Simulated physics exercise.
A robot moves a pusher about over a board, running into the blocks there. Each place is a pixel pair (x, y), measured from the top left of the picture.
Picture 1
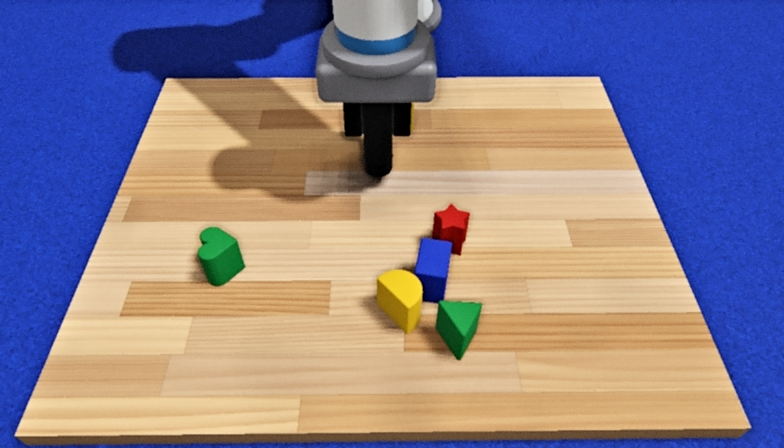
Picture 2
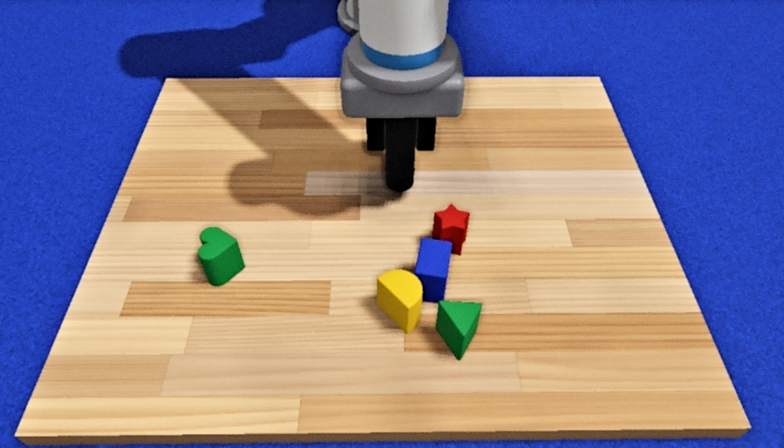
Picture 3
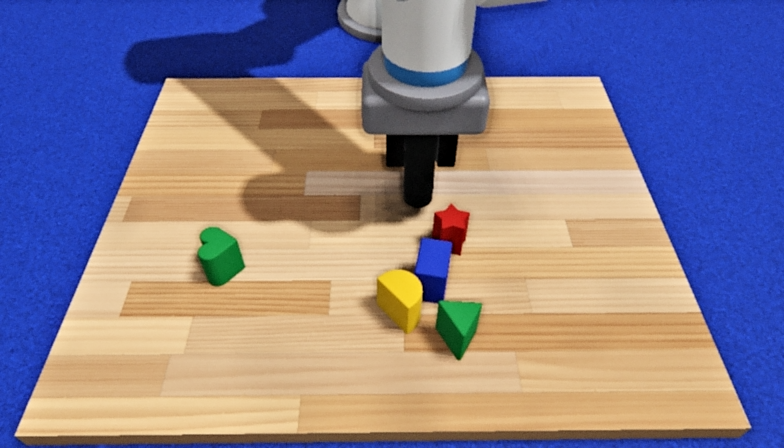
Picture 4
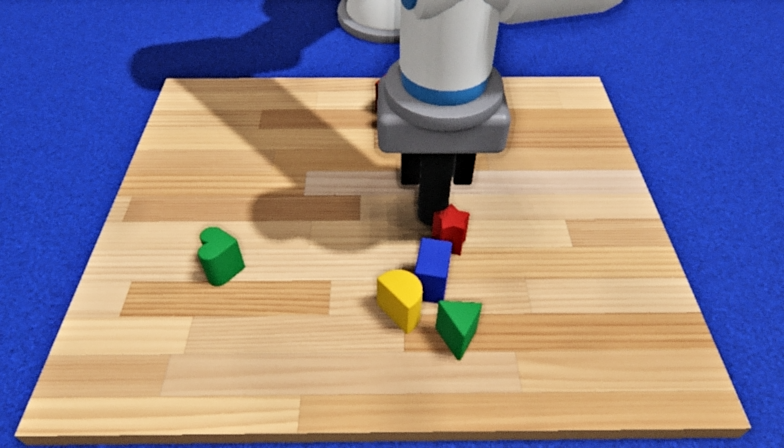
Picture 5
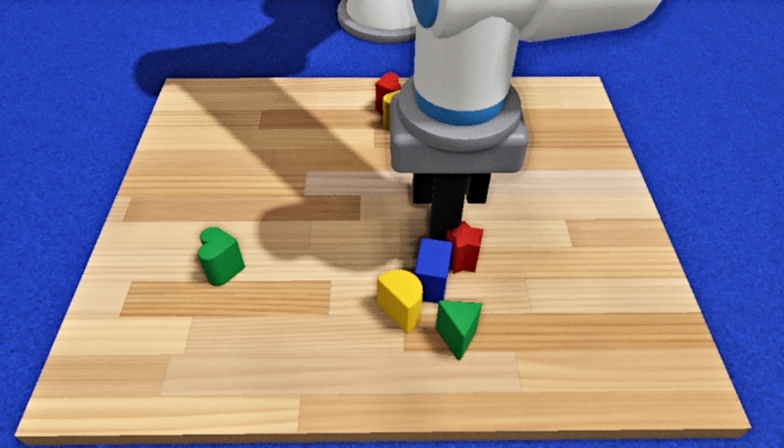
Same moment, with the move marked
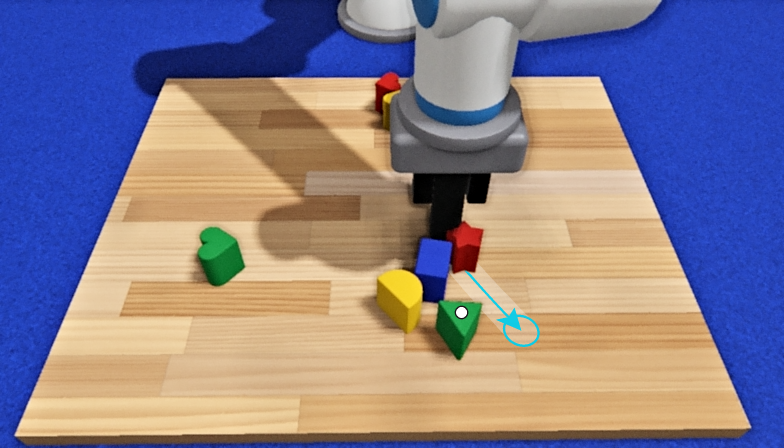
A robot arm moves its black pusher toward the viewer and nudges the red star slightly.
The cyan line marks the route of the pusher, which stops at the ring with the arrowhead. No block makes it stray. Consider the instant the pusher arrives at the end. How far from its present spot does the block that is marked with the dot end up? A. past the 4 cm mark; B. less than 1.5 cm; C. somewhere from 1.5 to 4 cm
Answer: B.
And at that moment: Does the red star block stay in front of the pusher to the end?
It seems so.
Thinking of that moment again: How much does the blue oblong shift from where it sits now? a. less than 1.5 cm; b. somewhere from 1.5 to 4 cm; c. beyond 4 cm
(a)
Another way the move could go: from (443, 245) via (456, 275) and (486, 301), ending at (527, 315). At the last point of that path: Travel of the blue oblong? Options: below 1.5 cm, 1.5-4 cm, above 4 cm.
Goes 1.5 to 4 cm.
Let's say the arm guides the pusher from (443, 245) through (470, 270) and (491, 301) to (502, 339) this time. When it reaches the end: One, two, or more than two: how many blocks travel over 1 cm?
1 block.
The drawn path runs from (443, 245) to (521, 331); the dot is on the green triangular block.
The first path, step by step. One third of the way, pusher at (469, 262); blue oblong at (435, 261), turned 25° clockwise; red star block at (494, 263).
Two thirds of the way, pusher at (496, 291); blue oblong at (435, 261), turned 25° clockwise; red star block at (524, 294).
At the end, pusher at (525, 320); blue oblong at (435, 261), turned 25° clockwise; green triangular block not moved; red star block at (556, 326).
